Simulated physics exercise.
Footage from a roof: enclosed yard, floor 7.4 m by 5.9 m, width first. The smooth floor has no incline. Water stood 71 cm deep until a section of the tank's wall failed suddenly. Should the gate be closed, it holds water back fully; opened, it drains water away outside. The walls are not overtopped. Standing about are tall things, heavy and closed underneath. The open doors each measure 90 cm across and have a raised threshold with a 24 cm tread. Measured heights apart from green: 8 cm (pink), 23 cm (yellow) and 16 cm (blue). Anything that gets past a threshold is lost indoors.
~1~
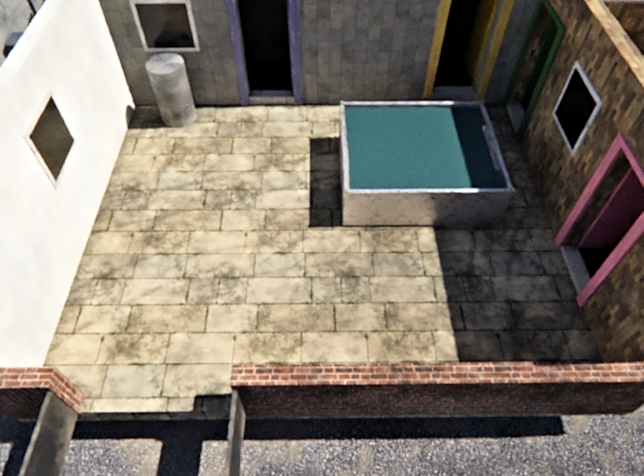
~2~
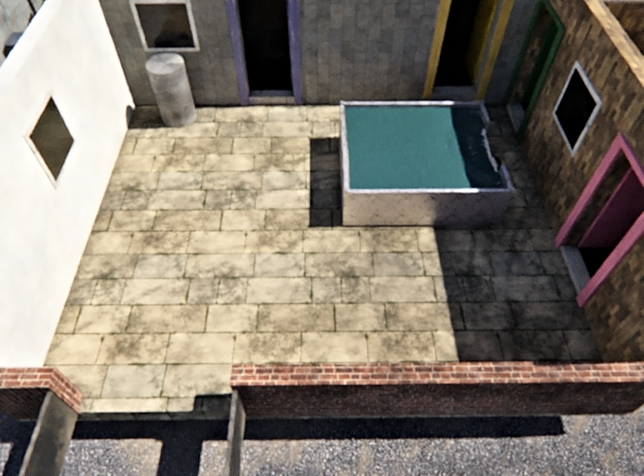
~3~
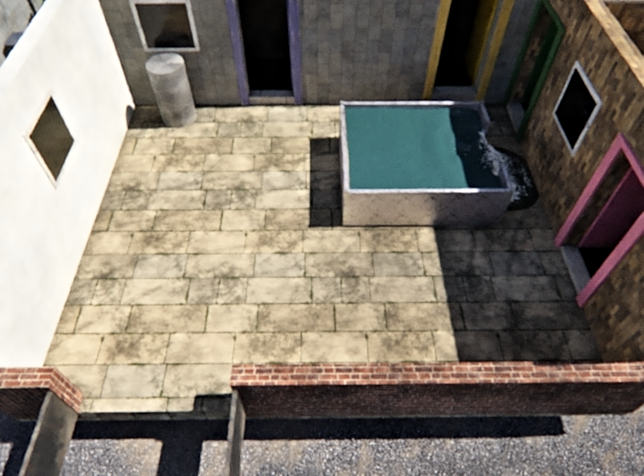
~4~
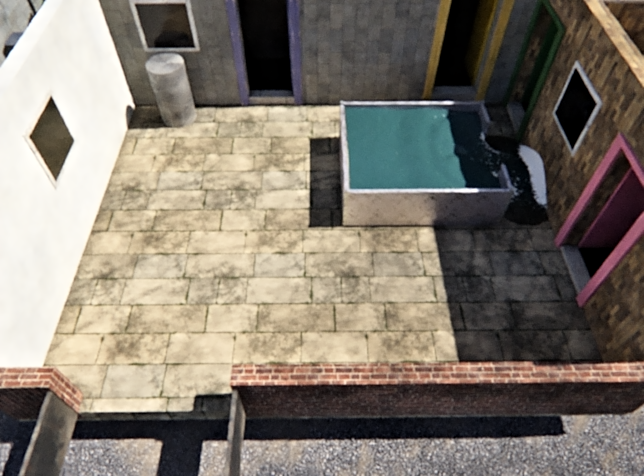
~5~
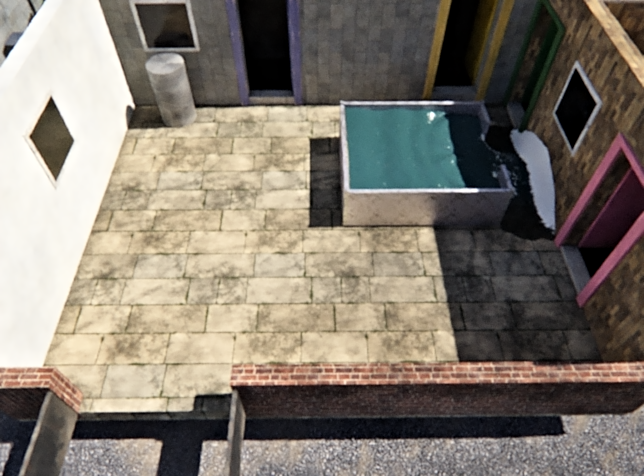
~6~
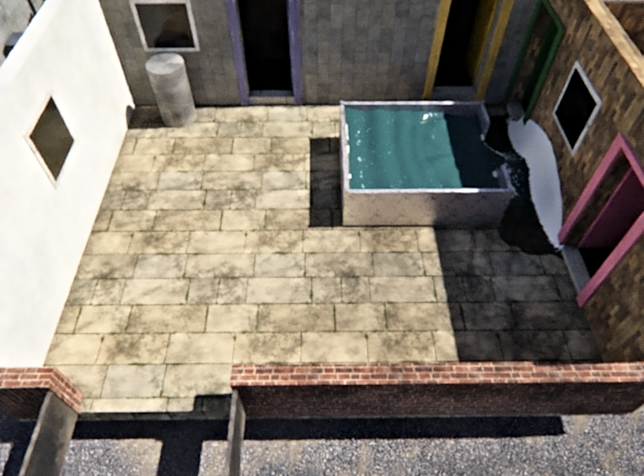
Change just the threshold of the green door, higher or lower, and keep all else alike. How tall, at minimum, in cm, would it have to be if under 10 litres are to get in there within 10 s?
It would need to be about 29 cm tall.
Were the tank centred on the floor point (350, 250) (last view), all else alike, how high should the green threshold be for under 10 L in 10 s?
Roughly 17 cm is needed.
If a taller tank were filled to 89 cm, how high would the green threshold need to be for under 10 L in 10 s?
Then a height close to 38 cm.
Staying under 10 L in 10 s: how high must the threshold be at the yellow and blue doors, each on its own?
You'd want some 26 cm at yellow and some 6.5 cm at blue.
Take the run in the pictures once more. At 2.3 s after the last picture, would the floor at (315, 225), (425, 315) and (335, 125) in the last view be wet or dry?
So the three spots come out spared, swamped, swamped, in that order.
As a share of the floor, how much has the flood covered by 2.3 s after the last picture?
Roughly 40 percent.
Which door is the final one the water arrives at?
Blue.
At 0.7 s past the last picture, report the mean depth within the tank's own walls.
About 53 centimetres on average.
Then, 0.7 s after the last picture water covers 15 % of the floor, deepest (56 cm) near (522, 177); 16 cm at the green door, 2 litres in over its 15 cm threshold.
Then, 2.3 s after the last picture water covers 40 % of the floor, deepest (36 cm) near (497, 107); 21 cm at the green door, 33 litres in over its 15 cm threshold.
Then, 9.3 s after the last picture water covers 95 % of the floor, deepest (14 cm) near (499, 112); 11 cm at the green door, 89 litres in over its 15 cm threshold.
At the green door as built, the water peaked near 23 cm, 1.9 s after the last picture.
With a threshold of 26.5 cm, 15 litres would have come in within the 10 s; with 36 cm, 3 litres. So under 10 litres takes about 29 cm.
